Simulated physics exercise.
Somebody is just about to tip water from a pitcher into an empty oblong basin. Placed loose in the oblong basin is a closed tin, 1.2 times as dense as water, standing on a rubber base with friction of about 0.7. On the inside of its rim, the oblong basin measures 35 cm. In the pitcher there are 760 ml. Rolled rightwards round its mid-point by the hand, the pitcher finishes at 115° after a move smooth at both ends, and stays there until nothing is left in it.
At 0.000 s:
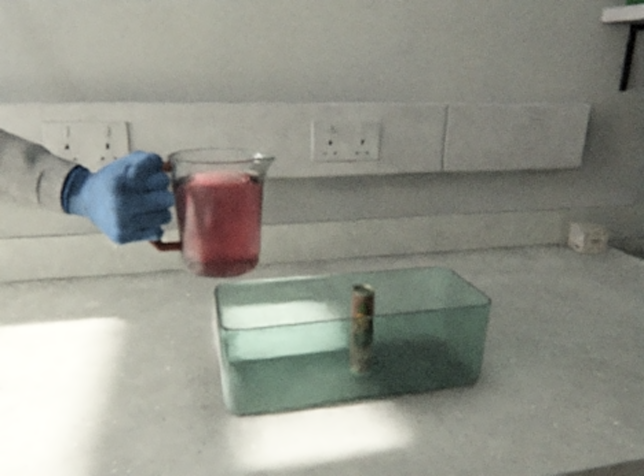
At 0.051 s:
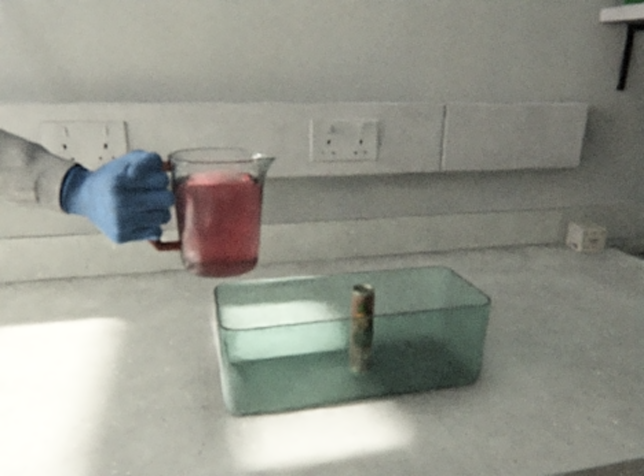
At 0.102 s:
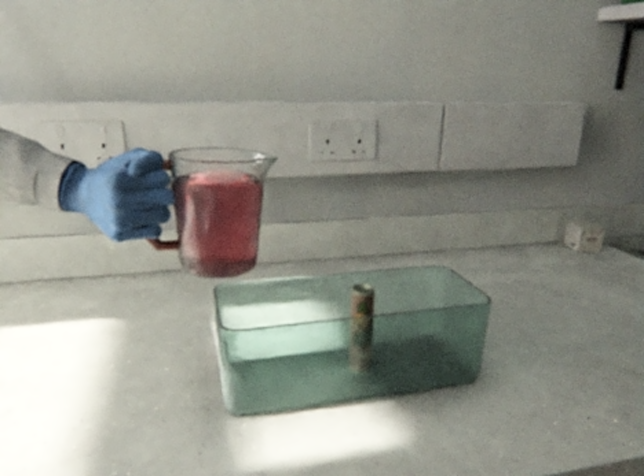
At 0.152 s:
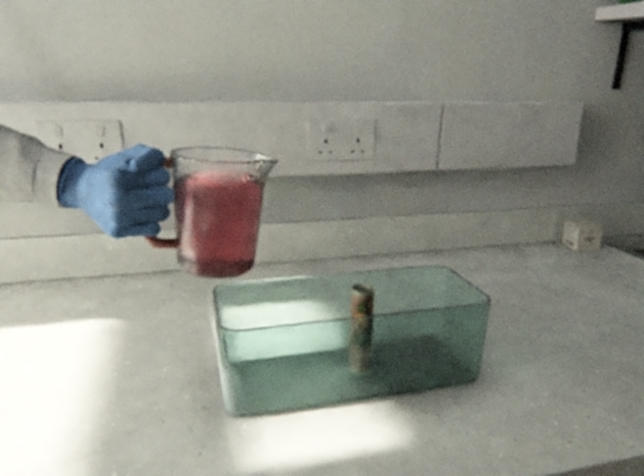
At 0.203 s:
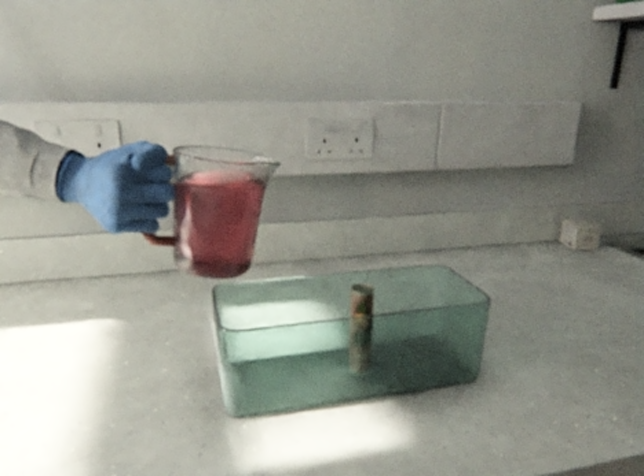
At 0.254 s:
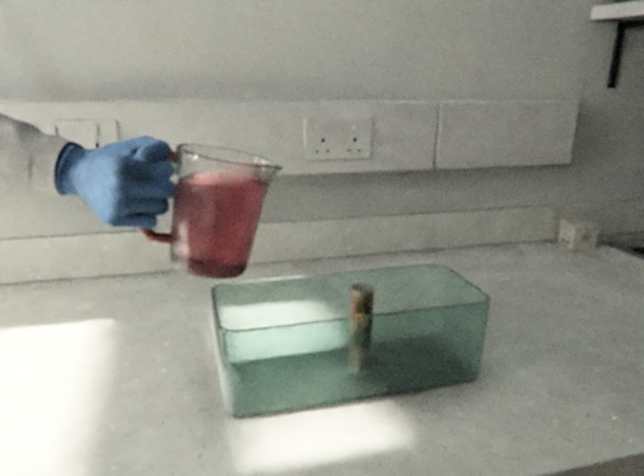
Blue-gloved hand holding a clear pitcher of red liquid, slowly tilting it slightly rightwards above a green oblong basin containing a small cylinder.
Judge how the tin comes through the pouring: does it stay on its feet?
Yes.
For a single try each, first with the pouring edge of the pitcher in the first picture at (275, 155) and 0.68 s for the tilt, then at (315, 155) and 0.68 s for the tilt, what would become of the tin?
Run one: It does not tip. Run two: It tumbles.
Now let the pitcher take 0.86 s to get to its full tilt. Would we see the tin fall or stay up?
The tin stays on its base.
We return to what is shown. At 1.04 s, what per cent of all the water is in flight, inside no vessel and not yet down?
Around 16 percent of it is airborne.
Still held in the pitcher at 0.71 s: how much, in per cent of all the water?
Fraction remaining: Approx. 84 per cent.
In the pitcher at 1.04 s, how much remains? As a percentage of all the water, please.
About 22 per cent.
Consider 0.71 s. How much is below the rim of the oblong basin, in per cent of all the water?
Close to 4 in a hundred.
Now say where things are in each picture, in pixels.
In the first picture, it leans 0°; its right rim is at (275, 156); the water meets the walls at (174, 179) and (260, 176); the oblong basin's rim runs from (217, 307) to (469, 285); the tin's top is at (363, 293).
In the second picture, it leans 0°; its right rim is at (276, 156); the water meets the walls at (173, 179) and (260, 176).
In the third picture, it leans 2°; its right rim is at (277, 157); the water meets the walls at (175, 179) and (261, 176).
In the fourth picture, it leans 4°; its right rim is at (278, 159); the water meets the walls at (175, 178) and (262, 177).
In the fifth picture, it leans 7°; its right rim is at (280, 162); the water meets the walls at (175, 179) and (263, 177).
In the sixth picture, it leans 11°; its right rim is at (283, 166); the water meets the walls at (177, 179) and (266, 177).
By 0.71 s the tilt is 68° and 83 per cent is still to pour; the tin stands where it began.
By 1.04 s the tilt is 106° and 23 per cent is still to pour; the tin stands where it began.
By 1.38 s the tilt is 115° and 0 per cent is still to pour; the tin stands where it began.
By 1.76 s the tilt is 115° and 0 per cent is still to pour; the tin stands where it began.
At rest the tin stands where it began.
